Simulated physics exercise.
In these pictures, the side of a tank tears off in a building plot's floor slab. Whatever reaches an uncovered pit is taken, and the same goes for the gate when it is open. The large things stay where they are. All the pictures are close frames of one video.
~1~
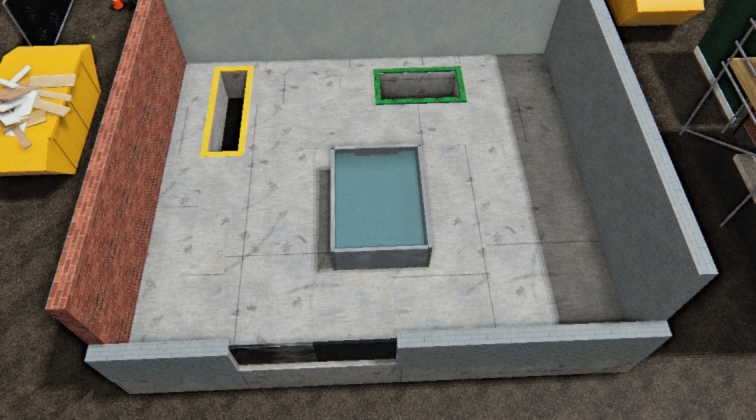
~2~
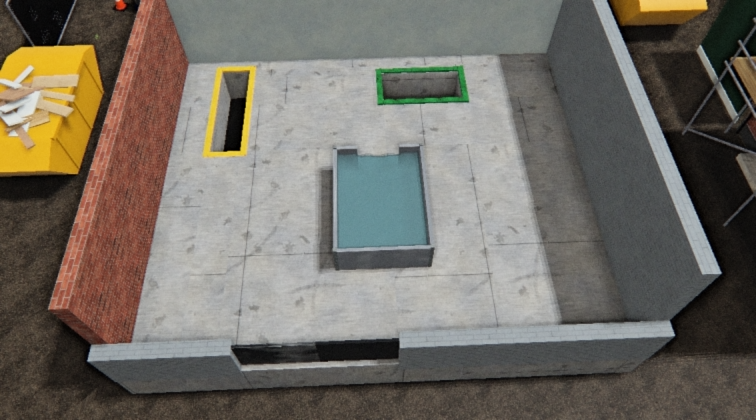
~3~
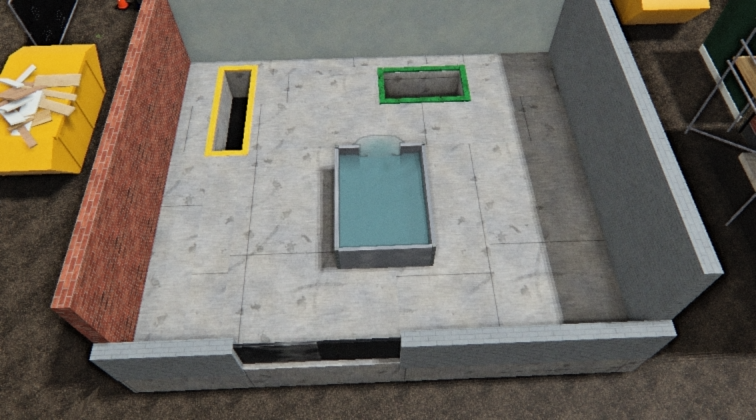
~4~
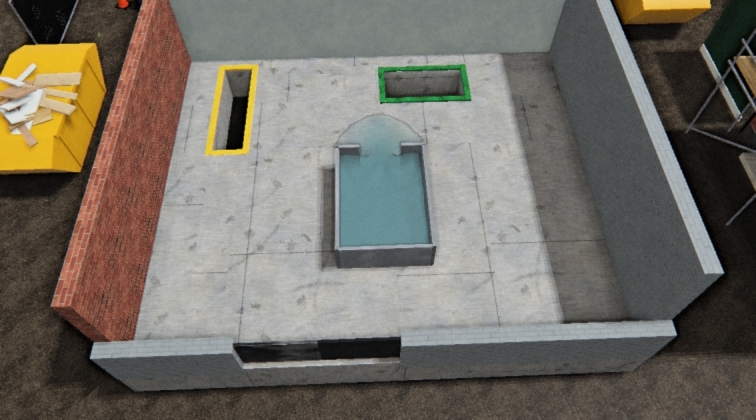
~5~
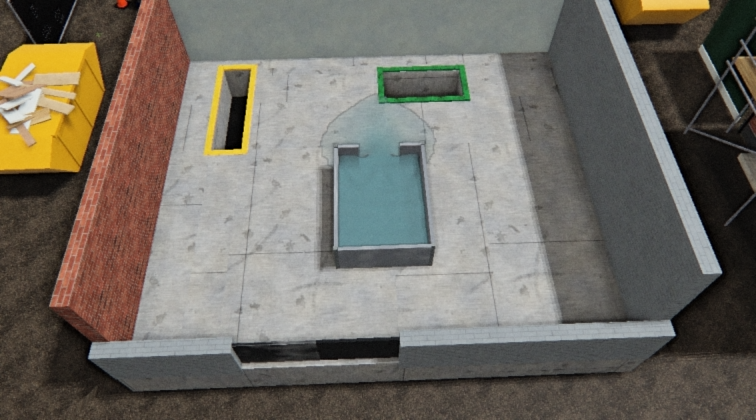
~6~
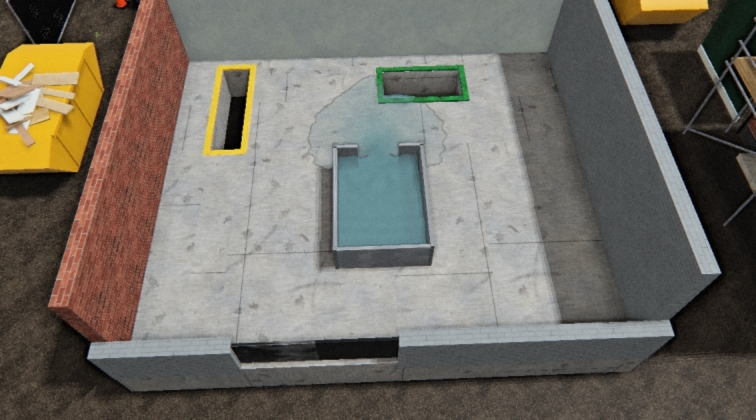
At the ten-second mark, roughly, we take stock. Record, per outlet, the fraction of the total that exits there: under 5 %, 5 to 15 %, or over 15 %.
Log: Gate - under 5 %; yellow pit - over 15 %; green pit - over 15 %.
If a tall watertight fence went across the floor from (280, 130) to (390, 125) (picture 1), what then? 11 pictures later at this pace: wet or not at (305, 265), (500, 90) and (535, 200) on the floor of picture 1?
Spared; swamped; spared.
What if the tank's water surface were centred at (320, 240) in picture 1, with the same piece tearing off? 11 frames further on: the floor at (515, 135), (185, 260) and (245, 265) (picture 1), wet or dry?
Well, first one stays dry, second one stays dry, third one stays dry.
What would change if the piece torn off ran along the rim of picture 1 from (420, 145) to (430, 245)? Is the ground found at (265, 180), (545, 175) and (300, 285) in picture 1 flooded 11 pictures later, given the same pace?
Spot by spot: Unaffected, then soaked through, then unaffected.
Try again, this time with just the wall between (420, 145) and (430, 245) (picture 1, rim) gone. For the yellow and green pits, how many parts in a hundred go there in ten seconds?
Yellow 4 %, green 4 %.
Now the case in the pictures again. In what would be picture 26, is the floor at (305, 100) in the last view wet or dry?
Submerged.
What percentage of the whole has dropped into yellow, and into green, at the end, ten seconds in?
First 22 %, then 24 %.
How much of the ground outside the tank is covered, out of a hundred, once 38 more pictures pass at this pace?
About 30 in a hundred.
A moment on, water covers 15 % of the floor; the gate 0 %, the yellow pit 0 %, the green pit 4 %.
Next, water covers 20 % of the floor; the gate 0 %, the yellow pit 0 %, the green pit 10 %.
Then, water covers 25 % of the floor; the gate 0 %, the yellow pit 5 %, the green pit 15 %.
Later, water covers 30 % of the floor; the gate 0 %, the yellow pit 14 %, the green pit 21 %.
In the end, water covers 40 % of the floor; the gate 0 %, the yellow pit 22 %, the green pit 24 %.
